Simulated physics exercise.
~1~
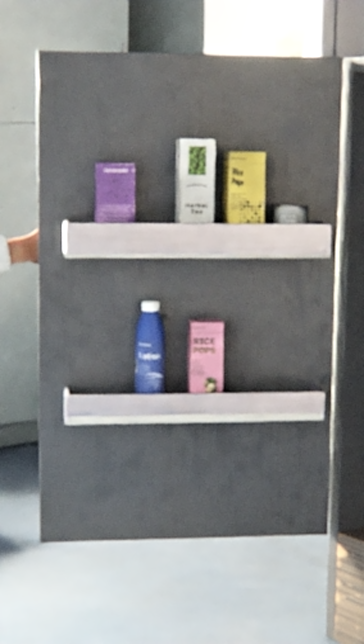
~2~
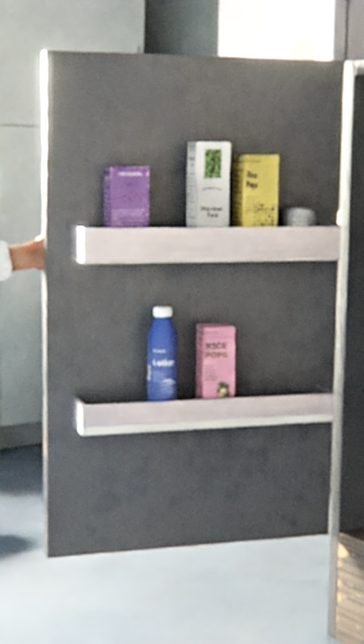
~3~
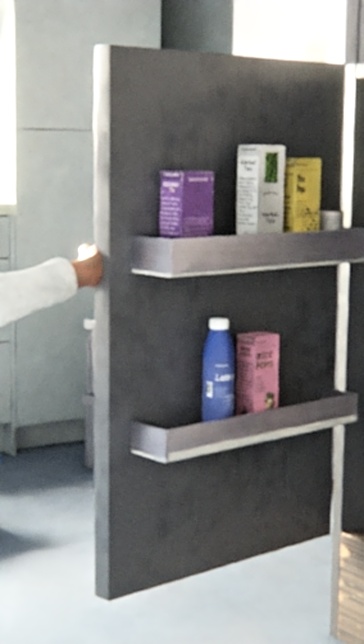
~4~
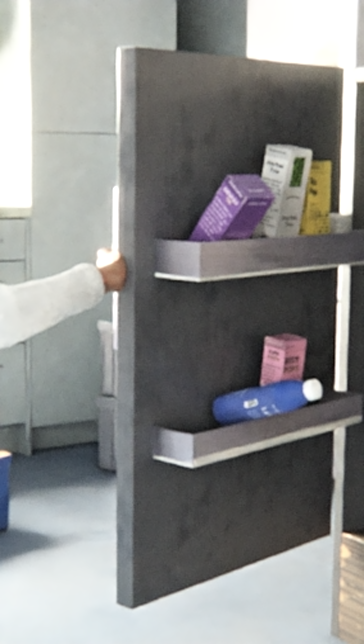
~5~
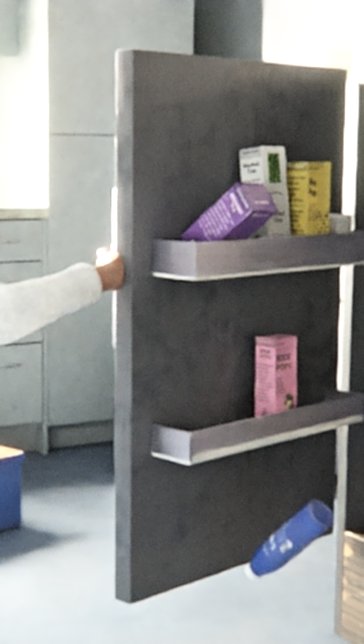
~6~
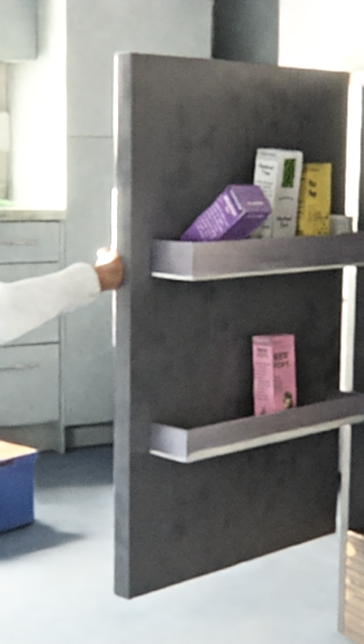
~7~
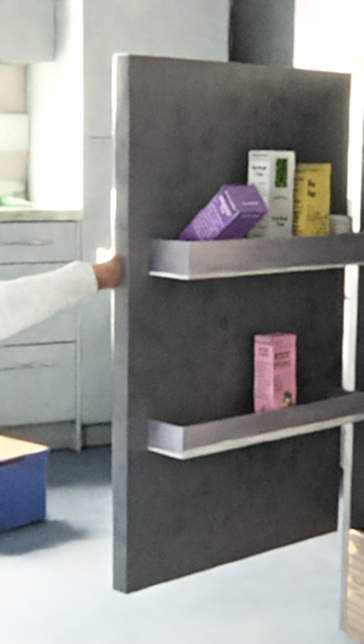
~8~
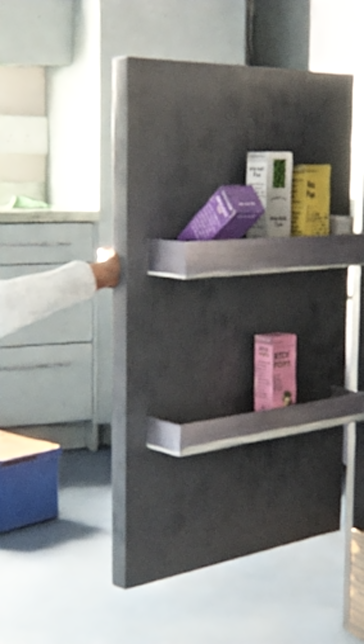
The clip shows a hand swinging a dark door with two racks of cartons and a blue bottle until it stops abruptly; the bottle topples over the lower rail and drops out of sight, while the purple carton ends tilted in the upper rack and the other cartons stay upright.
